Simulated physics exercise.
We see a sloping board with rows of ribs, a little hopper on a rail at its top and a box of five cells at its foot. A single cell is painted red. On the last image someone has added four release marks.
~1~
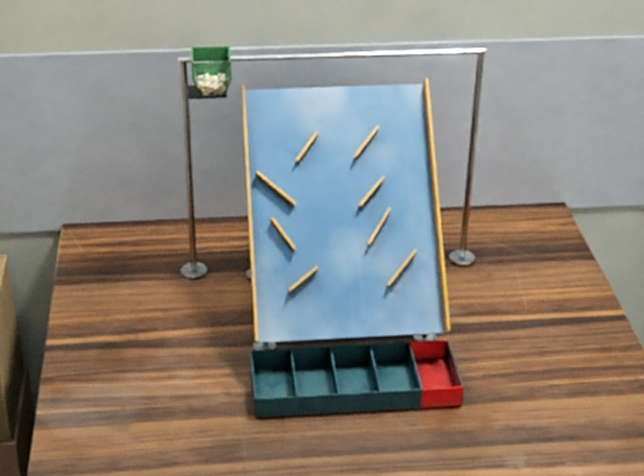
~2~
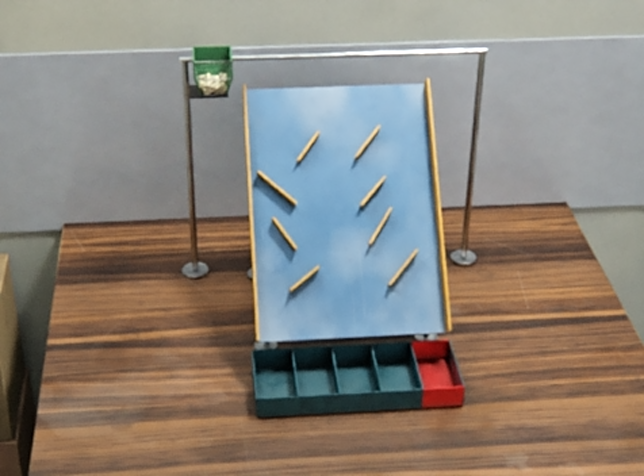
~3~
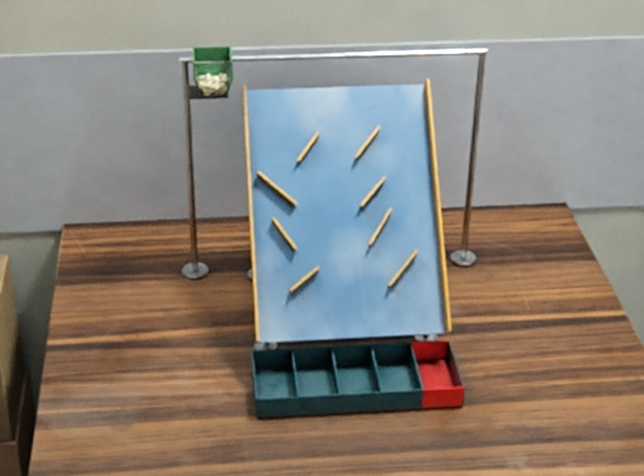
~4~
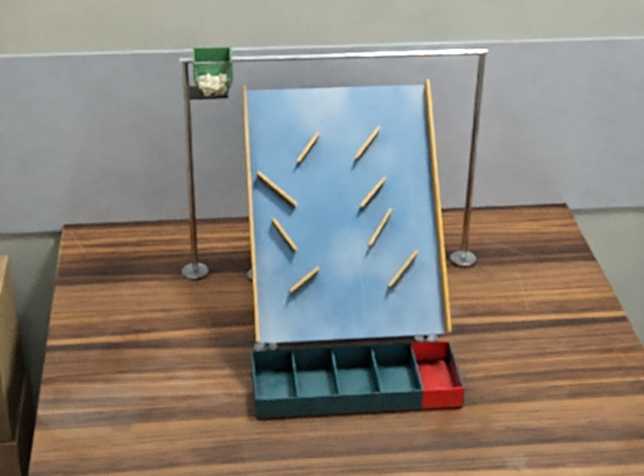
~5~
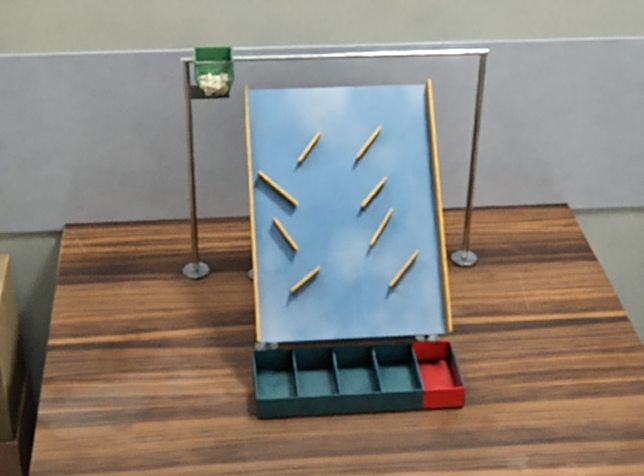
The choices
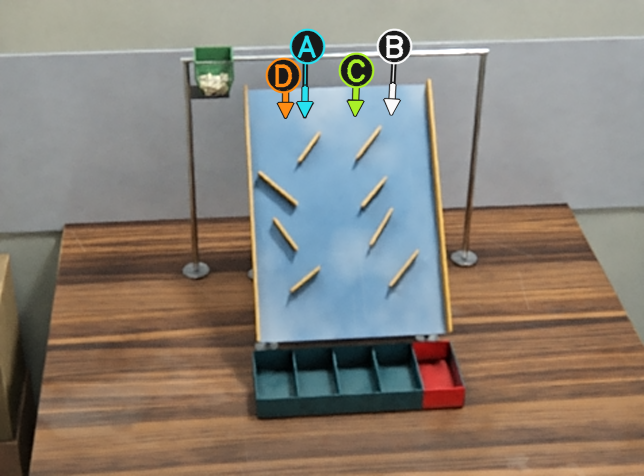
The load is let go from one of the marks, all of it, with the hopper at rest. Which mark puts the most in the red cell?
The answer is mark B.
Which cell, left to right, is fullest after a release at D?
The third.
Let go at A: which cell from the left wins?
It is the third one.
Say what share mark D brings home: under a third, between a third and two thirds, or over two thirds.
It is under a third.
On the marked copy, mark A meets the board at (304, 111); mark B meets the board at (391, 109); mark C meets the board at (355, 110); mark D meets the board at (285, 112).
With A, none in the red cell, most in other cells, about a quarter outside the box.
With B, about a quarter in the red cell, about half in other cells, about a quarter outside the box.
With C, none in the red cell, most in other cells, about a quarter outside the box.
With D, none in the red cell, nearly all in other cells, a stray few held on the board, a stray few outside the box.
